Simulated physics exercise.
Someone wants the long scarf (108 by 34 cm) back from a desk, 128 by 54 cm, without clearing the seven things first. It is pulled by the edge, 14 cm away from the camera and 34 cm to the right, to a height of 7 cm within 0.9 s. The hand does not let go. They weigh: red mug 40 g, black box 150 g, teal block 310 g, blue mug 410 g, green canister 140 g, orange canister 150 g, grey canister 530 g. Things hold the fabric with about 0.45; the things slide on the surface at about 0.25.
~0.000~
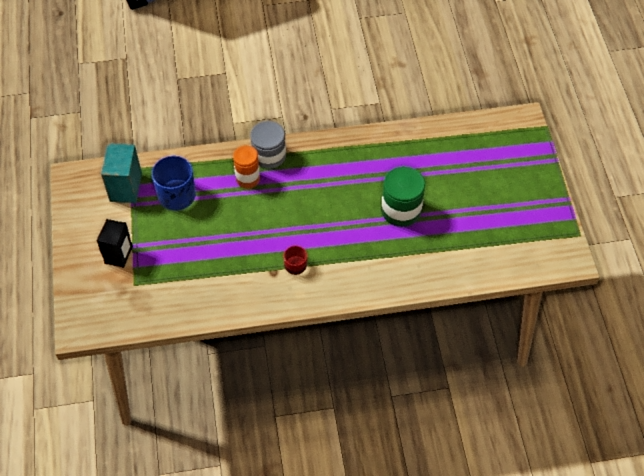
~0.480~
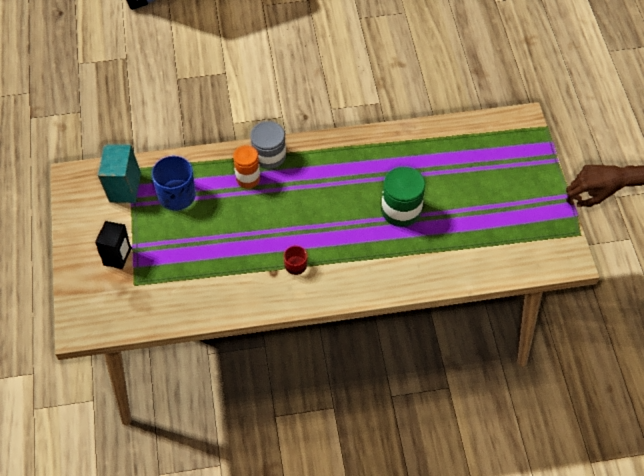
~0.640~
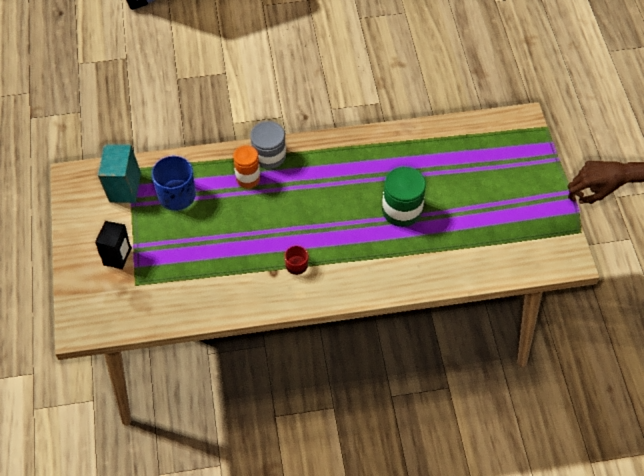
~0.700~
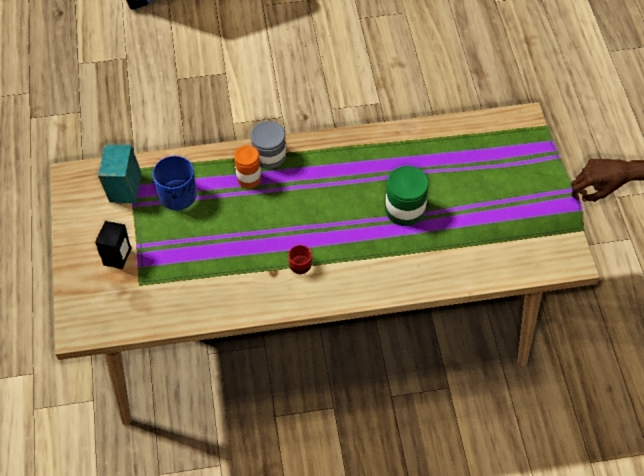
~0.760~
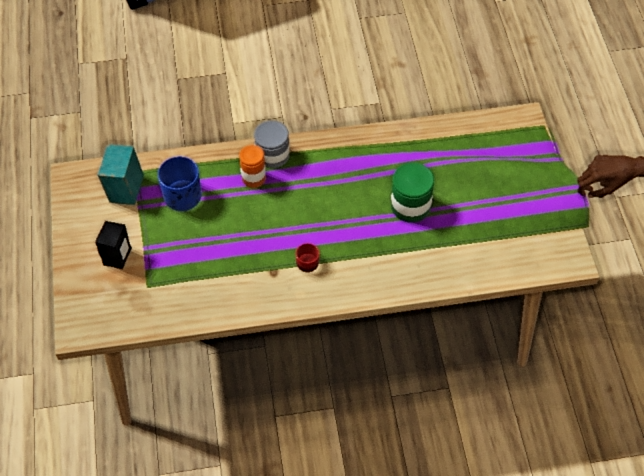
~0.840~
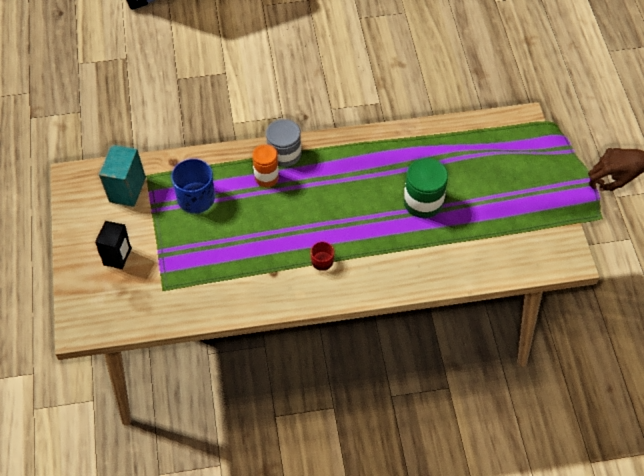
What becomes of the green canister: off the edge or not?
Result: Green canister keeps to the top.
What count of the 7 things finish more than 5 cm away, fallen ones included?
I count 5.
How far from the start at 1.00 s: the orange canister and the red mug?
About: Orange canister 15 cm, red mug 15 cm.
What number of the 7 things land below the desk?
0 of them.
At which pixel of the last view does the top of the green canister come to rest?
At about (548, 144).
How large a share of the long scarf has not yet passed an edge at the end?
About 70 per cent.
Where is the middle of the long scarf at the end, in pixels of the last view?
Around (485, 175).
After 1.0 s, 85 % of the long scarf is still over the top; green canister 14 cm off its start, red mug 15 cm off its start, blue mug 13 cm off its start.
After 1.2 s, 80 % of the long scarf is still over the top; green canister 25 cm off its start, red mug 27 cm off its start, blue mug 23 cm off its start.
After 1.3 s, 70 % of the long scarf is still over the top; green canister 33 cm off its start at (534, 149), red mug 35 cm off its start at (442, 238), blue mug 31 cm off its start at (300, 177).
After 1.5 s, 70 % of the long scarf is still over the top; green canister 37 cm off its start, red mug 39 cm off its start, blue mug 34 cm off its start.
After 3.1 s, 70 % of the long scarf is still over the top; green canister 37 cm off its start at (548, 144), red mug 39 cm off its start at (458, 235), blue mug 34 cm off its start at (315, 177), orange canister 34 cm off its start at (385, 147).
